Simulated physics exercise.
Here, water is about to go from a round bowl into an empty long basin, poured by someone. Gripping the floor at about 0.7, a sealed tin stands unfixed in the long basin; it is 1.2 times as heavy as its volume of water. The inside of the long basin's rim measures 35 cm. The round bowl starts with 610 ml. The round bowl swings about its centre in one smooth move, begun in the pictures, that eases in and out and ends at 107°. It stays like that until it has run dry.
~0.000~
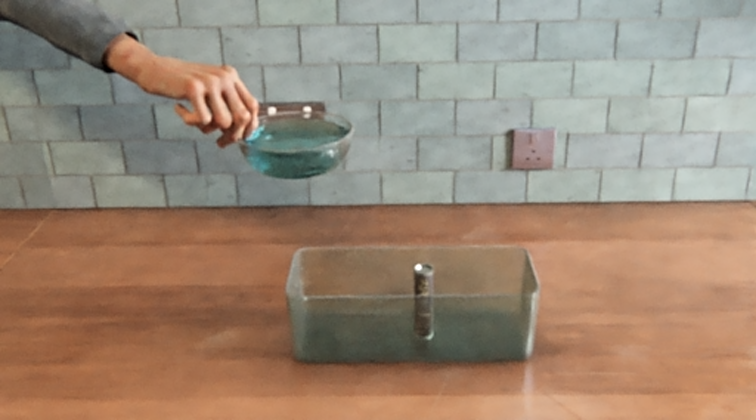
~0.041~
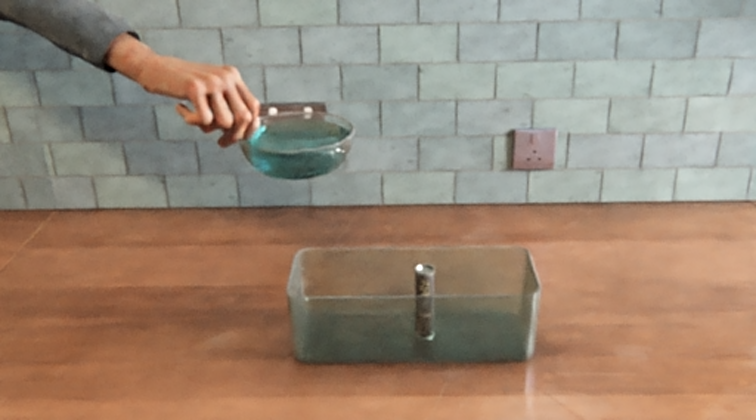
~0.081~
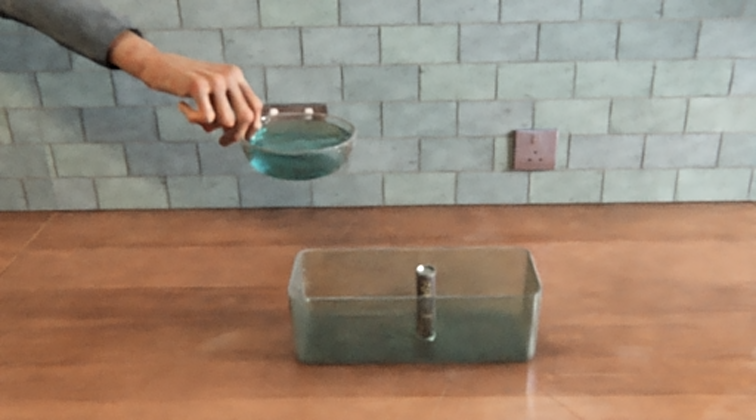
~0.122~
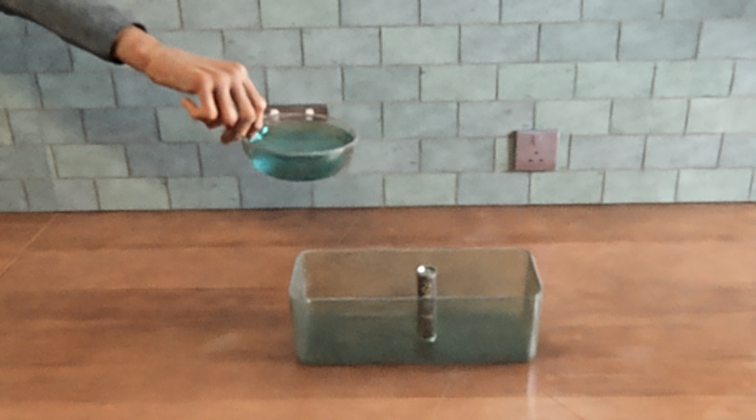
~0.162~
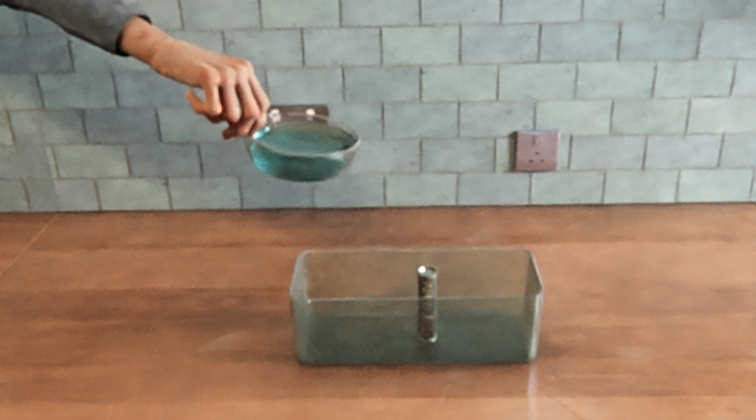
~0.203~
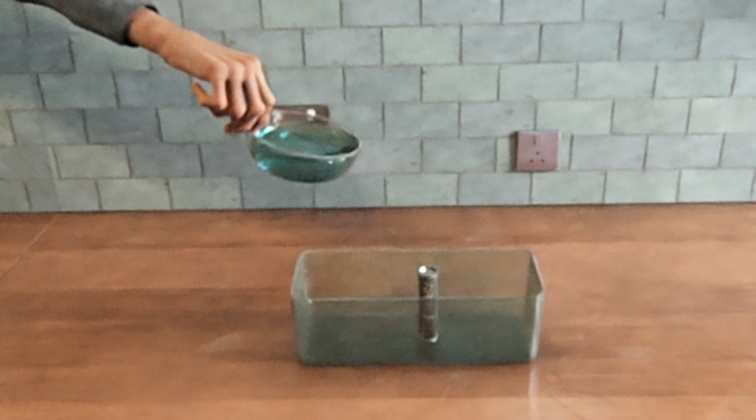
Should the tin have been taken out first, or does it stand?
It will stay on its base.
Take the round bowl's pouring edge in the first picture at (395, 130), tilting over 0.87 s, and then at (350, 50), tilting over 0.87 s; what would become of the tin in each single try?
Run one: It does not tip. Run two: It does not tip.
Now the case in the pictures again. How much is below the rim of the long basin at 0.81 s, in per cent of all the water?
About 94 %.
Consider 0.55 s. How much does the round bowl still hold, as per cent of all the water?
I reckon about 20 in a hundred is still held.
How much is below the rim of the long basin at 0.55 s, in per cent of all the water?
Around 20 percent.
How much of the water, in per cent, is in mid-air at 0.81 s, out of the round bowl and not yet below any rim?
Estimate: Around 5 per cent.
By 0.55 s the tilt is 76° and 20 per cent is still to pour; the tin stands where it began.
By 0.81 s the tilt is 106° and 0 per cent is still to pour; the tin stands where it began.
By 1.08 s the tilt is 107° and 0 per cent is still to pour; the tin stands where it began.
By 1.37 s the tilt is 107° and 0 per cent is still to pour; the tin stands where it began.
At rest the tin stands where it began.
